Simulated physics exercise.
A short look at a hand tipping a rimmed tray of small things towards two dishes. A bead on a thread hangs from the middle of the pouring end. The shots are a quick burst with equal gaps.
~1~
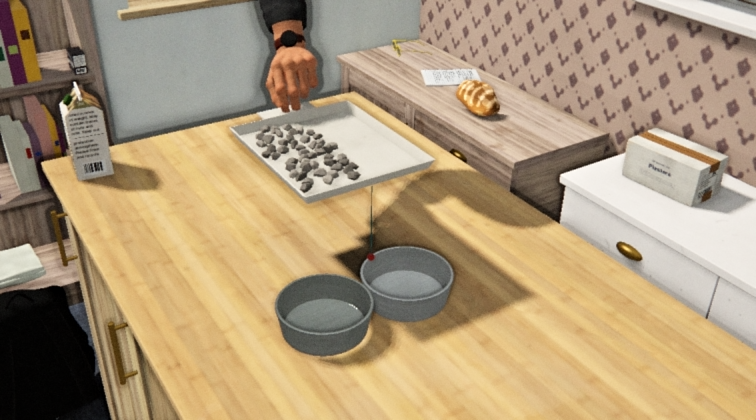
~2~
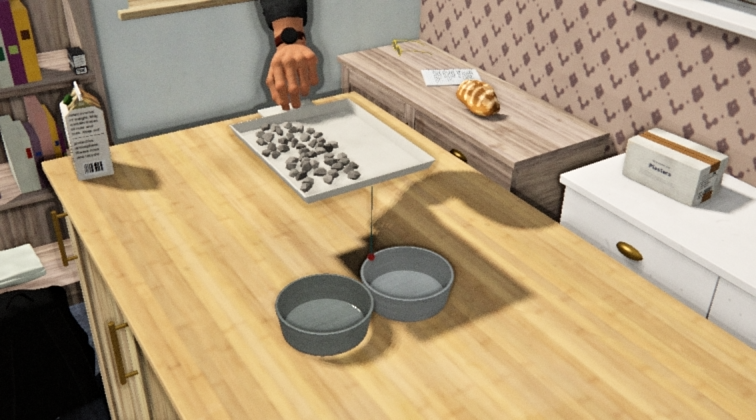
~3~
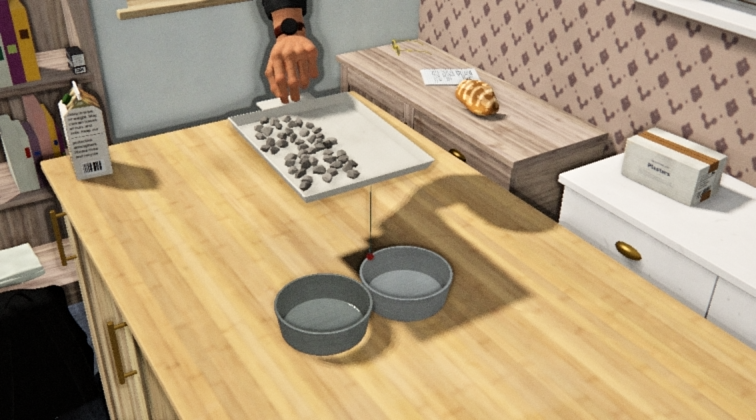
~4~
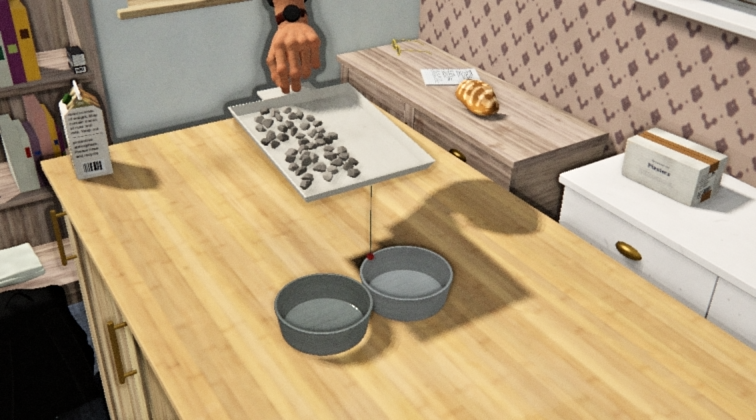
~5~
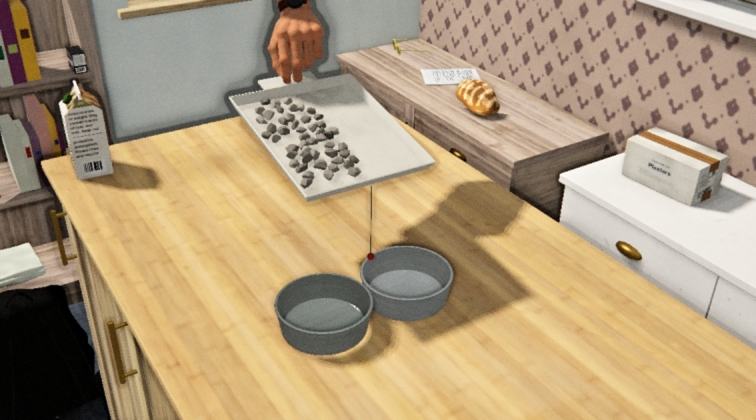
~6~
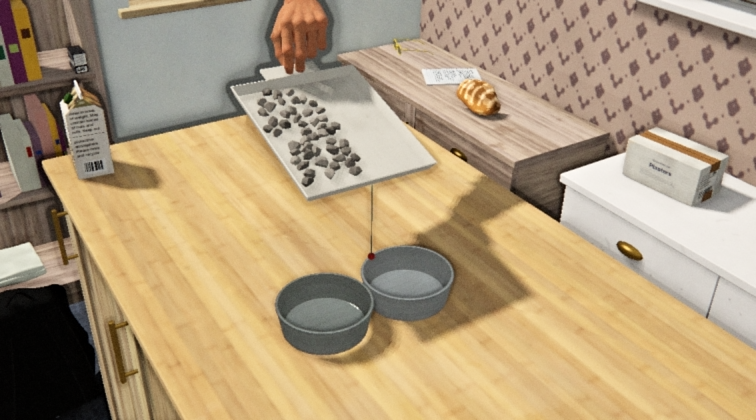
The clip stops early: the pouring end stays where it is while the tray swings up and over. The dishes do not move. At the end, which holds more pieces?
The right one ends fuller.
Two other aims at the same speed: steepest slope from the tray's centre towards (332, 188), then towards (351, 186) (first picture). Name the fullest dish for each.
One: Left. Two: The left one.
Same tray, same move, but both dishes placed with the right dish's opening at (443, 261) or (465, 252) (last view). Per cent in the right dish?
In turn 30 and 20 in a hundred.
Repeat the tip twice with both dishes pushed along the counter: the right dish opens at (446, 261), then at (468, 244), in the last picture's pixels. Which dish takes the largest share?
First the left-hand dish, then left.
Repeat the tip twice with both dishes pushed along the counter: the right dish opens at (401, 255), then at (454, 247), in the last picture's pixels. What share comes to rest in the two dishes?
Near 60 % and 80 %.
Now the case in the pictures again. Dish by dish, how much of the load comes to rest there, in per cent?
Left dish near 20 in a hundred; right dish near 70.
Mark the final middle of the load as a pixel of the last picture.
Roughly at (403, 294).
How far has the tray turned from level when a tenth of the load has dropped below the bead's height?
Near 70 degrees.
Soon, tray tipped steeply; most on the tray; a small part in the air.
A while on, tray tipped past a quarter turn; about a quarter in the left dish; about two thirds in the right dish; a stray few outside both; about a quarter in the air.
Towards the end, tray tipped past a quarter turn; about a quarter in the left dish; most in the right dish; a small part outside both.
Finally, tray tipped past a quarter turn; about a quarter in the left dish; most in the right dish; a small part outside both.
